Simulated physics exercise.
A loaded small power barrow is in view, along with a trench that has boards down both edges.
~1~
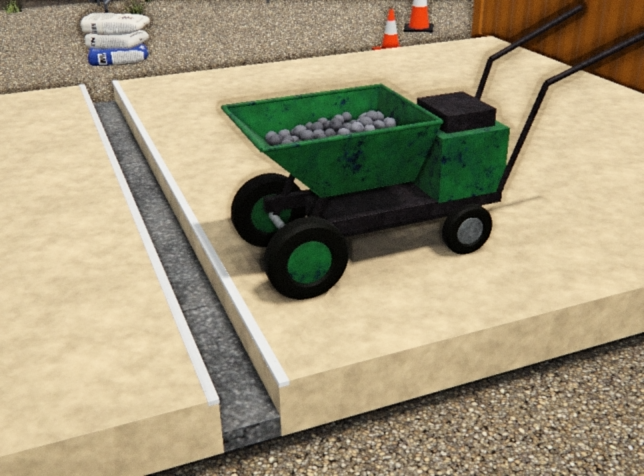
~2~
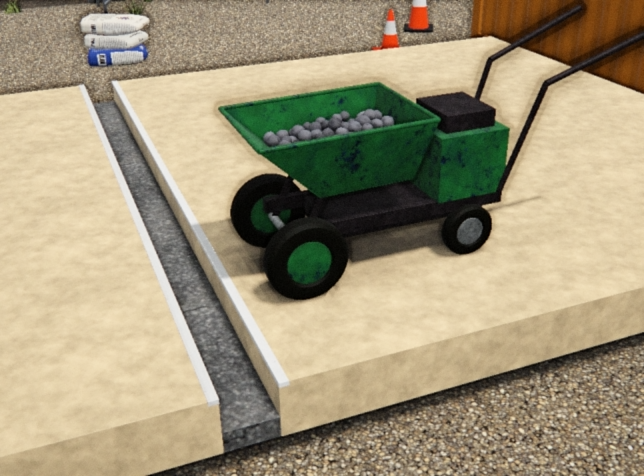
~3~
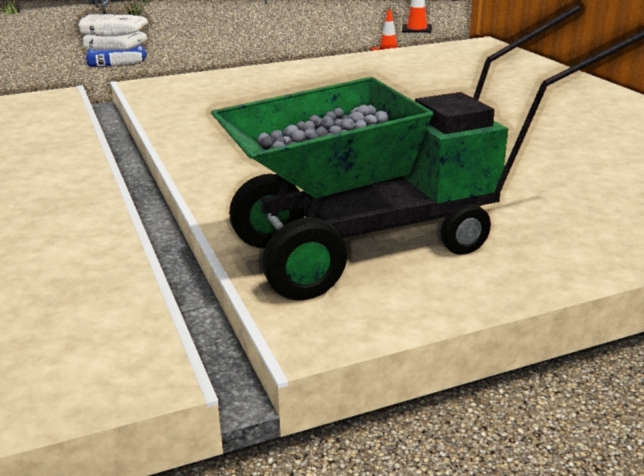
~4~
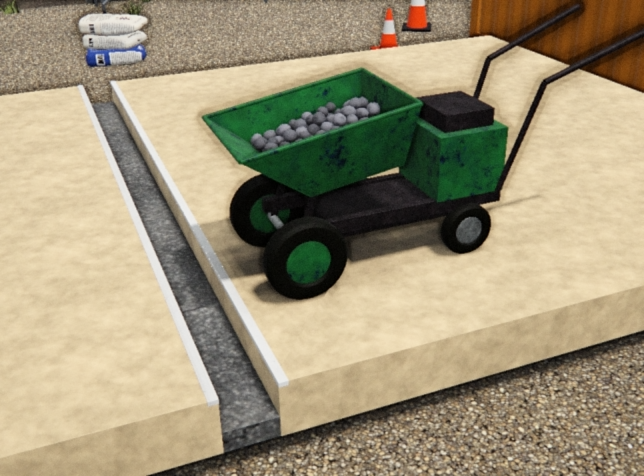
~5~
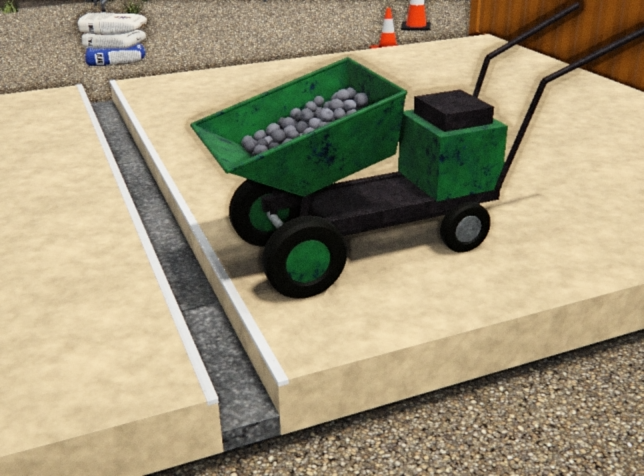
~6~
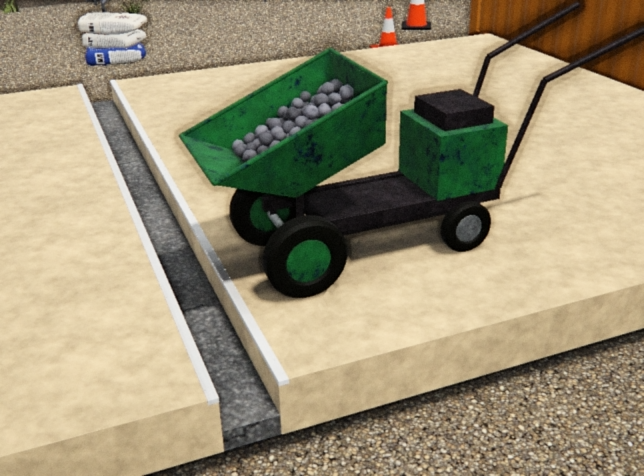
Green skip of a small power barrow, loaded with round grey cobbles, tilting forward to the left beside a narrow board-edged trench.
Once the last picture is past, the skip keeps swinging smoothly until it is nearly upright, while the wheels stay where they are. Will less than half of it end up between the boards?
Smaller portion.
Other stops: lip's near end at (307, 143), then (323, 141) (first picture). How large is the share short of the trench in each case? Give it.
I'd put it at around 0 percent the first time and 0 percent the second.
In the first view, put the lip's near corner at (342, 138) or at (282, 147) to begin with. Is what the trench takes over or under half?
The first try ends with the greater portion between the edges, the second with the lesser portion.
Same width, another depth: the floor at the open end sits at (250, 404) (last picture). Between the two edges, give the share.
The share comes out near 0 percent.
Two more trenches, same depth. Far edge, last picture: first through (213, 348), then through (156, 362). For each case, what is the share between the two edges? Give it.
Respectively, 0 % and 40 %.
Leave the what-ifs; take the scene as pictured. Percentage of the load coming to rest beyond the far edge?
Around 95 %.
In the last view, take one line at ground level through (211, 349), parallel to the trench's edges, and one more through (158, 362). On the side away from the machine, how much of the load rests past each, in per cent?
Close to 90 per cent, then close to 70 per cent.
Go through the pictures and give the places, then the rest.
In the first frame, lip of the skip at (262, 150), level; top of the load at (344, 135), round cobbles; first edge of the trench at (259, 338); far edge at (194, 353), the trench under half as wide as the skip, and about half as deep as wide.
In the second frame, lip of the skip at (259, 152), tipped barely; top of the load at (349, 129).
In the third frame, lip of the skip at (251, 156), tipped barely; top of the load at (342, 126).
In the fourth frame, lip of the skip at (241, 162), tipped a little; top of the load at (343, 125).
In the fifth frame, lip of the skip at (227, 171), tipped clearly; top of the load at (342, 122).
In the sixth frame, lip of the skip at (214, 184), tipped clearly; top of the load at (341, 111); first edge of the trench at (259, 336); far edge at (193, 352).
Soon, skip tipped steeply; all in the skip.
A while on, skip tipped right over; about a third in the skip; about two thirds beyond it.
Towards the end, skip tipped right over; a small part in the skip; nearly all beyond it.
Finally, skip tipped right over; a small part in the skip; none in or heaped over the trench; nearly all beyond it.
